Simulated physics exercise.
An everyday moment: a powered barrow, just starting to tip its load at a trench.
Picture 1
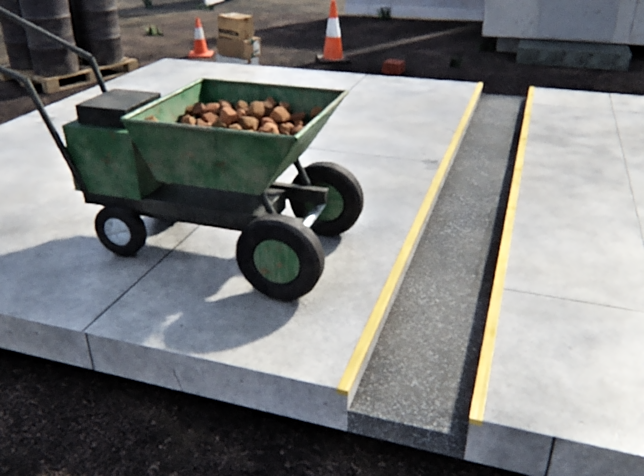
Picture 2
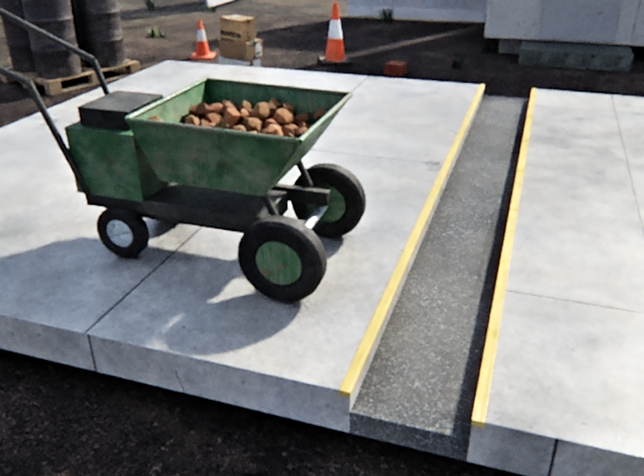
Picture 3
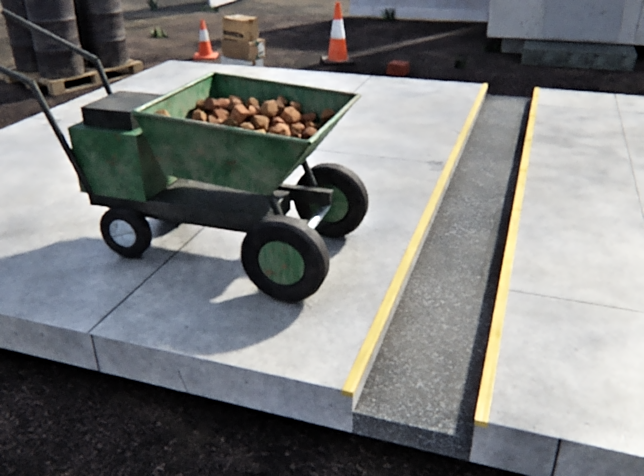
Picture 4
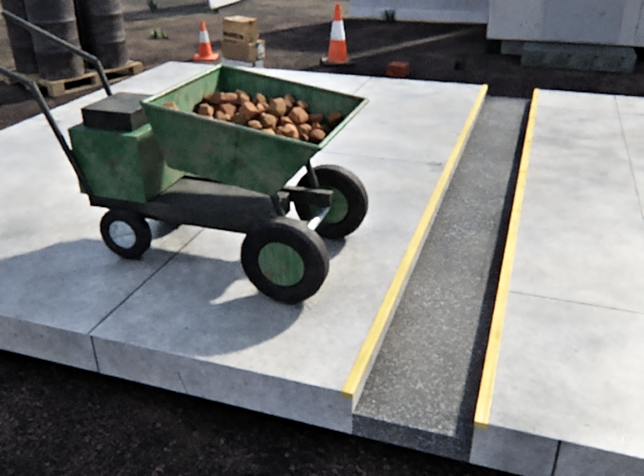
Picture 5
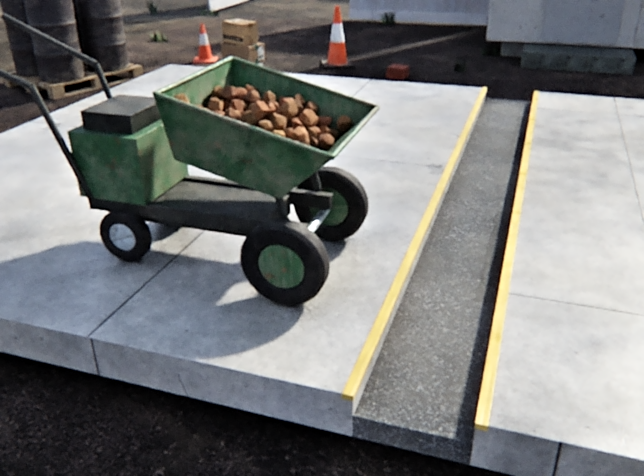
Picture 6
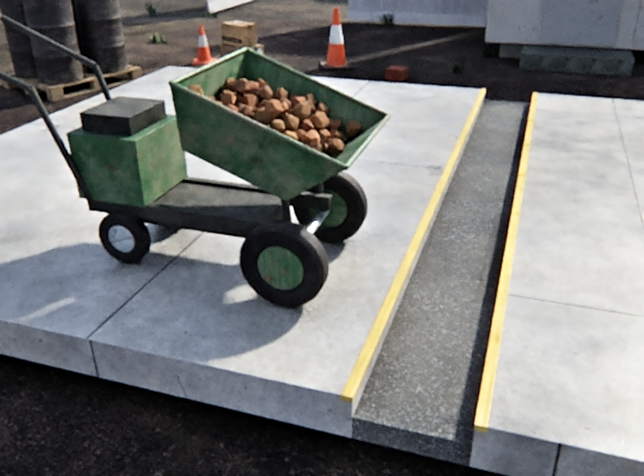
On a paved concrete yard beside a shallow trench with yellow edges, a green powered barrow stood almost still while its skip, loaded with brown clods, tilted steadily forward to the right, its back end rising.
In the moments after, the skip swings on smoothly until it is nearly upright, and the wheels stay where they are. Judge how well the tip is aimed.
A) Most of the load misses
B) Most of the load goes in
Option B: Most of the load goes in.
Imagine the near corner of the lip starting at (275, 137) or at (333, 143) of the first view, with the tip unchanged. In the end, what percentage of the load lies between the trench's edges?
From the first spot you get 90 percent, and from the second 50 percent.
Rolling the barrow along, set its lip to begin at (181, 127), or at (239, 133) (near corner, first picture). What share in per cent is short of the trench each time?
Result: Try 1 = 60 %, try 2 = 10 %.
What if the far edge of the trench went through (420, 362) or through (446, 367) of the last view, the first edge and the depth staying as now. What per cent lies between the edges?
In order: Some 20 per cent, then some 40 per cent.
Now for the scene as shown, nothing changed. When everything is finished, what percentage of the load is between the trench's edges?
About 85 per cent.
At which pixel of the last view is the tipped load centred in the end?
It settles centred around (465, 296).
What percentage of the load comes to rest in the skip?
About 0 per cent.
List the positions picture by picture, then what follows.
The first picture shows lip of the skip (295, 139), level; top of the load (226, 127), clay clods; first edge of the trench (362, 345); far edge (484, 370), the trench over half as wide as the skip, and shallow for its width.
The second picture shows lip of the skip (300, 141), tipped barely; top of the load (229, 128).
The third picture shows lip of the skip (309, 143), tipped barely; top of the load (236, 124).
The fourth picture shows lip of the skip (319, 149), tipped a little; top of the load (222, 120).
The fifth picture shows lip of the skip (332, 157), tipped a little; top of the load (237, 106).
The sixth picture shows lip of the skip (345, 168), tipped clearly; top of the load (244, 110); first edge of the trench (367, 352); far edge (489, 376).
Just after the last frame, skip tipped steeply; every one in the skip.
A moment on, skip tipped right over; the larger part in the skip; about a tenth in or heaped over the trench; about a tenth falling.
Further on, skip tipped right over; about a tenth in the skip; the larger part in or heaped over the trench; about a tenth beyond it.
When it is over, skip tipped right over; the larger part in or heaped over the trench; roughly a quarter beyond it.
